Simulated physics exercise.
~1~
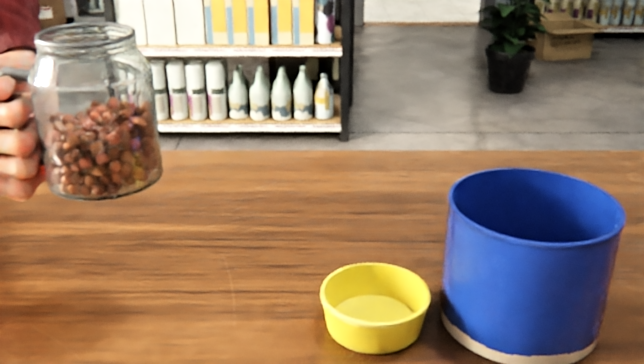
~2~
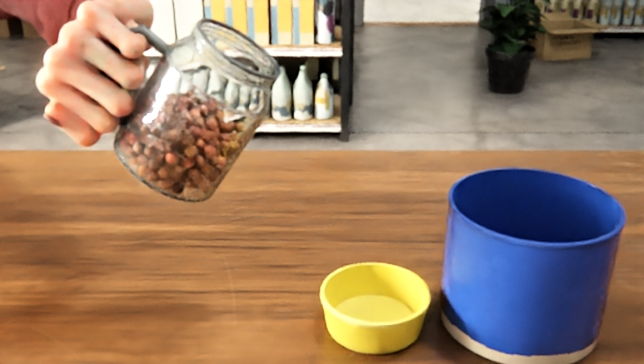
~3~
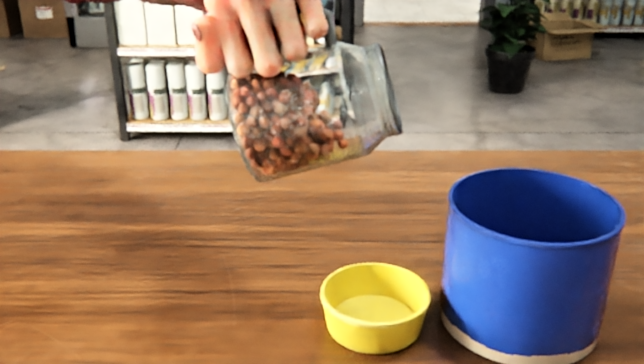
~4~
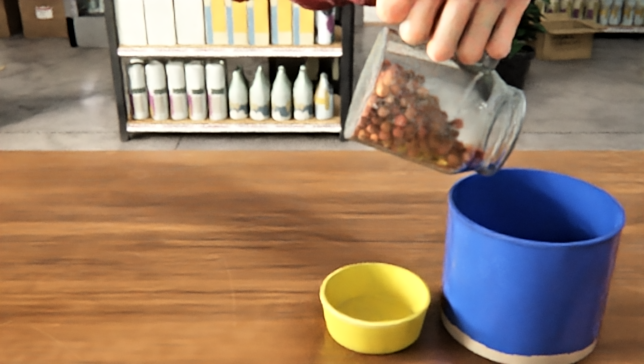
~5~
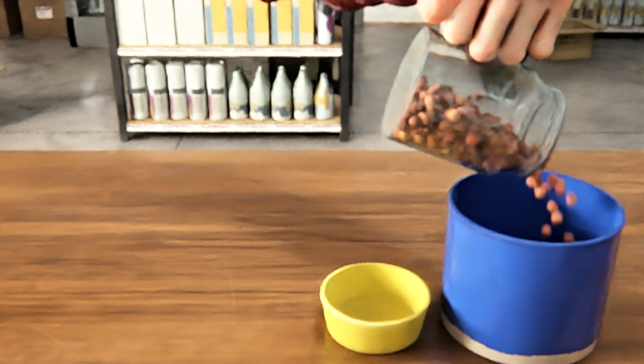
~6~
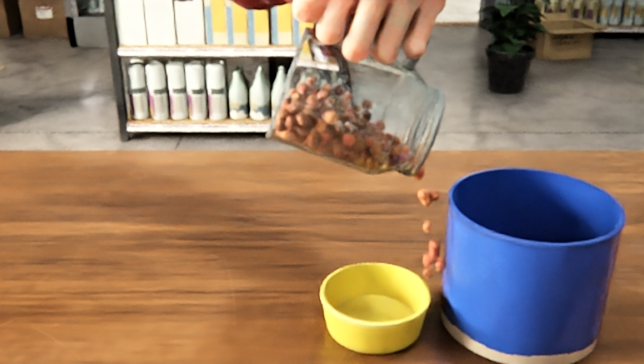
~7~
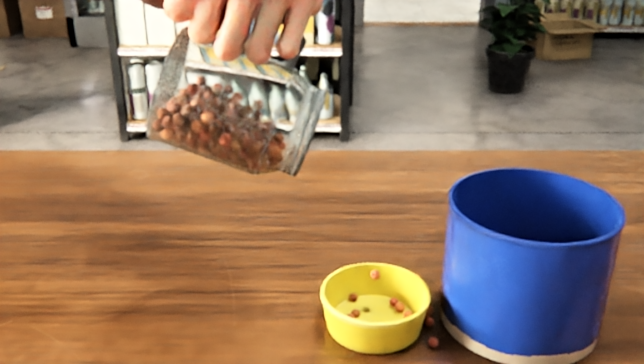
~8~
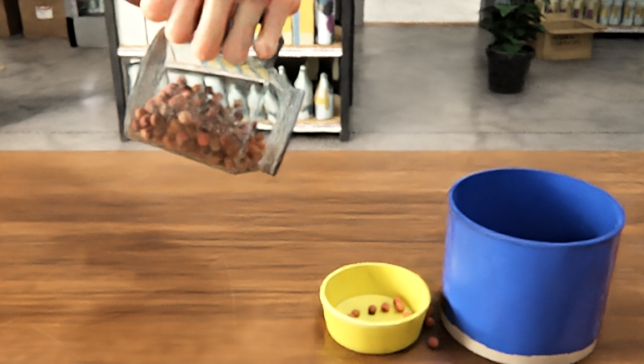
At a wooden table, a hand tilting a glass jar, pouring clay pellets into a blue pot, then some into a yellow dish.
